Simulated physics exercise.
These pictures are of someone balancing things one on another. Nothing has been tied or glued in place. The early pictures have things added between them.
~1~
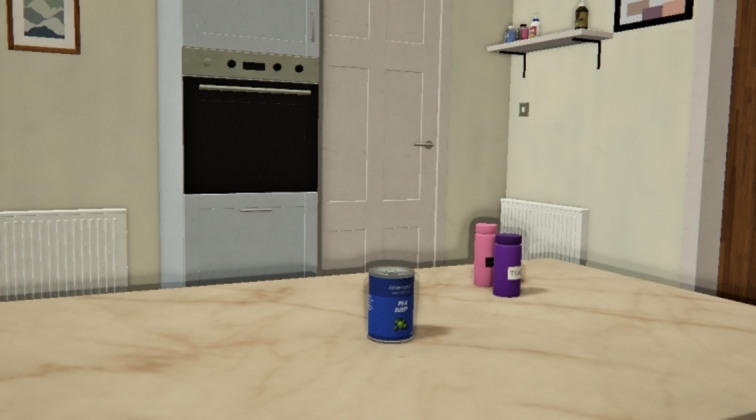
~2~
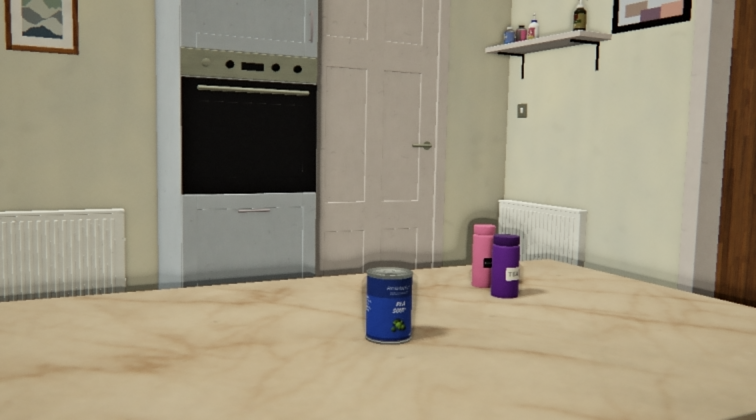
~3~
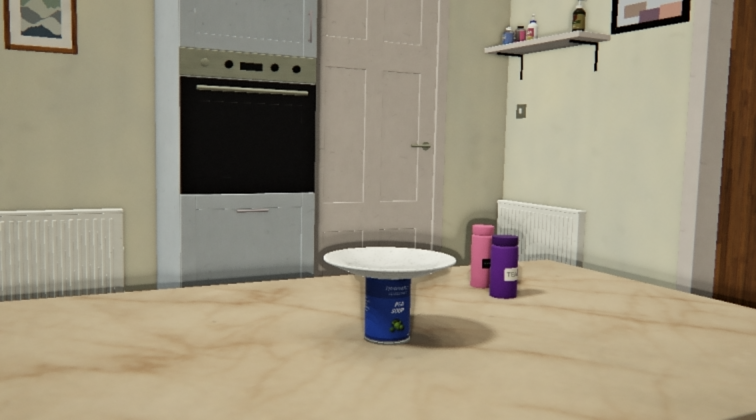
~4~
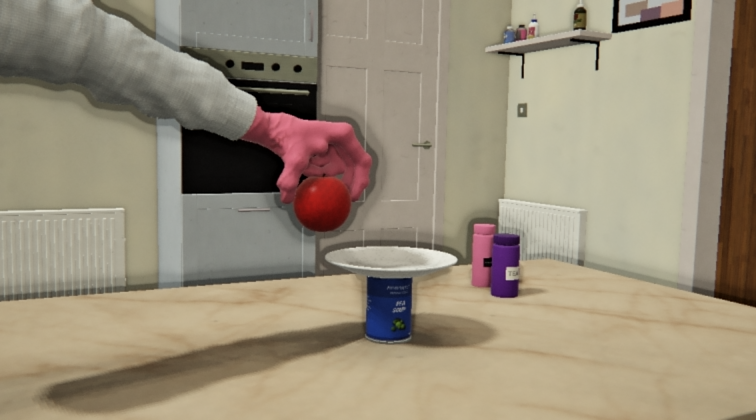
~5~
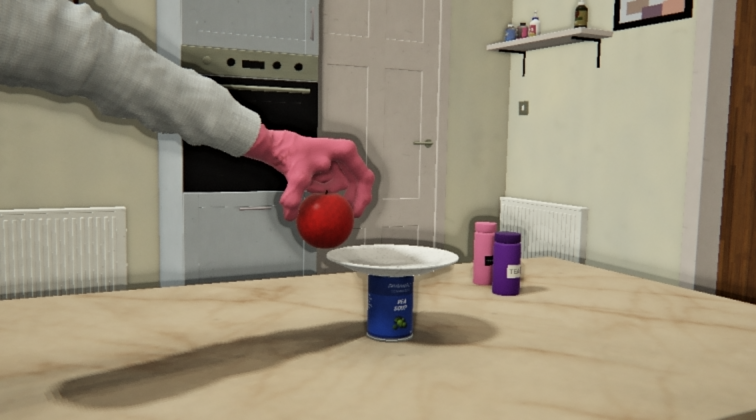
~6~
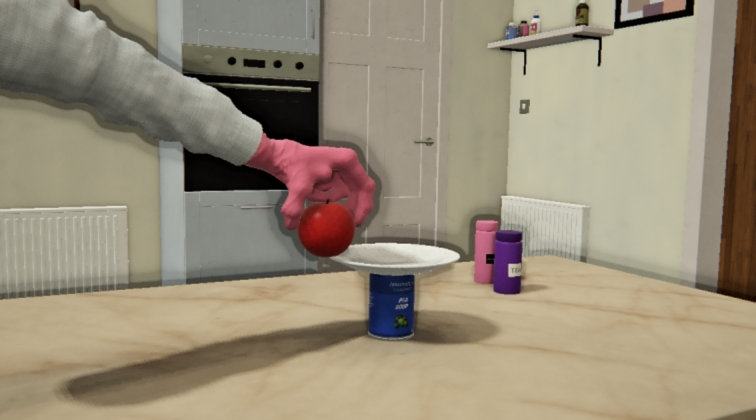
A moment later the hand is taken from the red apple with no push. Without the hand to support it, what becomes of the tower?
The tower collapses.
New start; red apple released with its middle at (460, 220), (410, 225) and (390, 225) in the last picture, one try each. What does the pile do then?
So the first time it tips over, the second time it stays intact, and the third time it stays intact.
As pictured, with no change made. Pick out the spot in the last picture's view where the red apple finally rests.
About (267, 321).
Then, 0.30 s later than the last frame, red apple now fallen.
Then, 0.40 s later than the last frame, things are still on the move.
Then, 0.60 s later than the last frame, nothing new.
Then, 2.00 s later than the last frame, red apple resting near (267, 321).
When it is over, fallen, red apple; the other 4 as before. End places, in pixels of the last picture, red apple near (267, 321). The pile loses its balance.
